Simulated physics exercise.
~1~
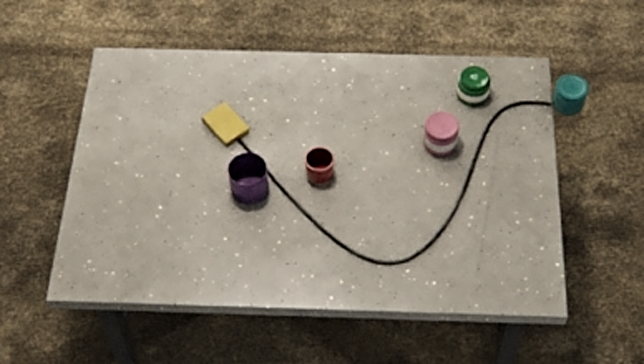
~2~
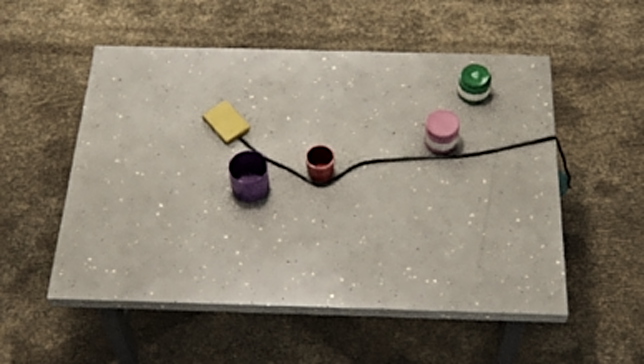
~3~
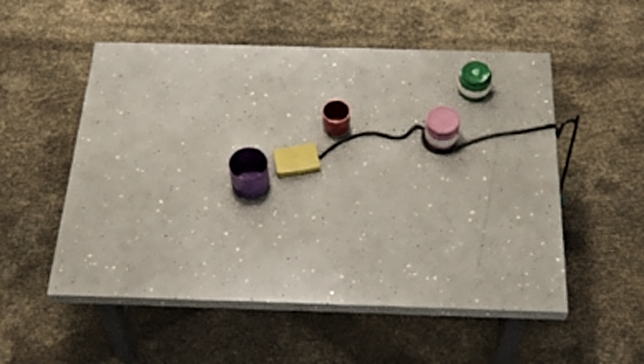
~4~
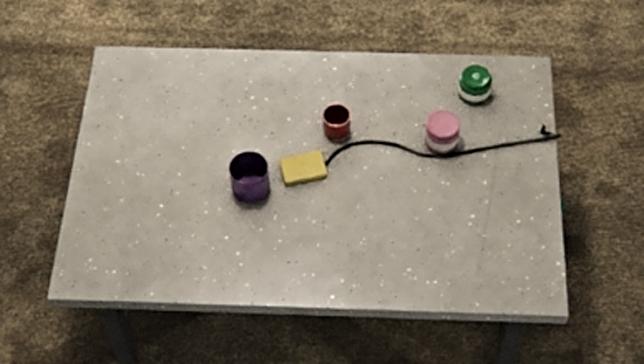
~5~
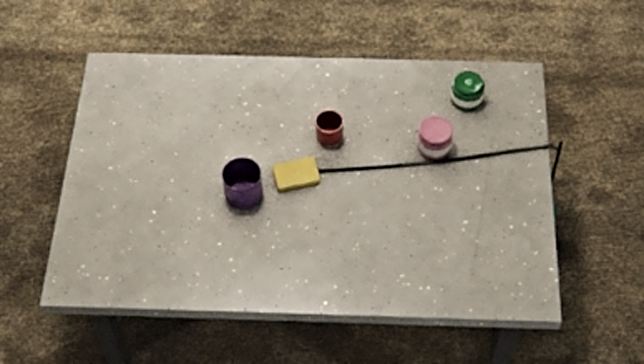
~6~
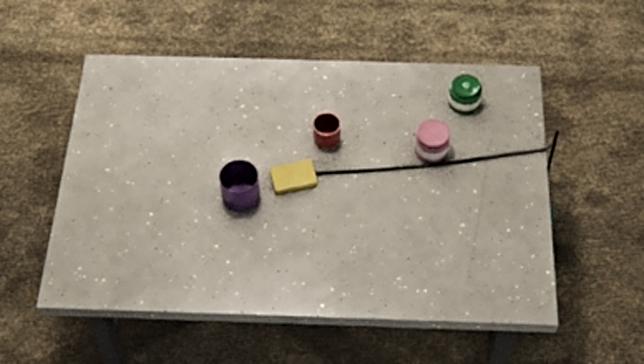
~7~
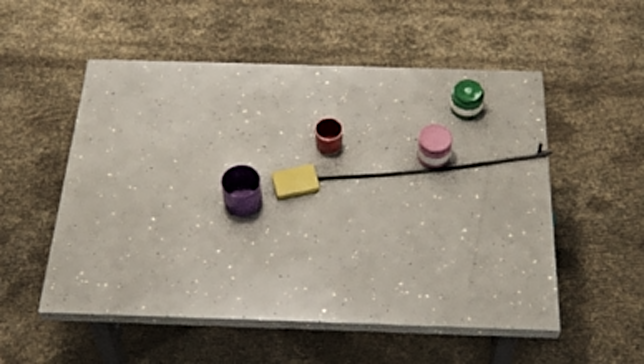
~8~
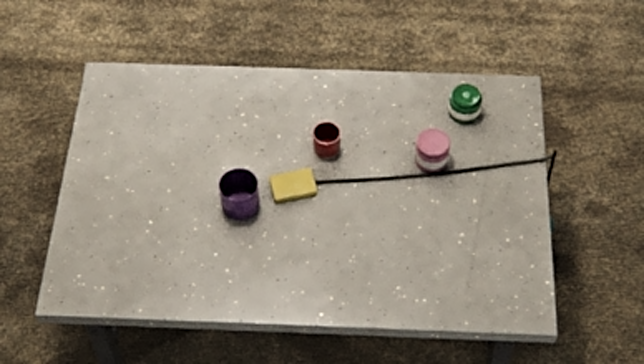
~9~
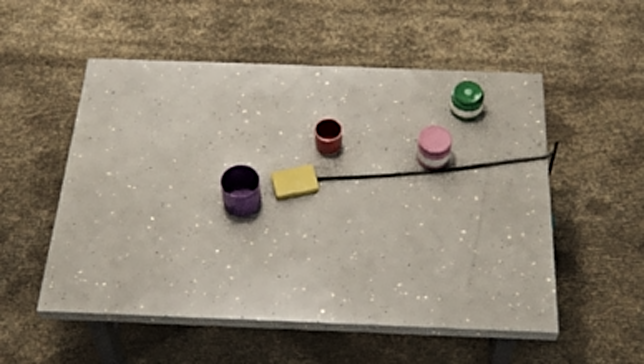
Teal object dropping off a speckled table's right edge, its black cable dragging a yellow block rightward and nudging a red cup before settling taut.
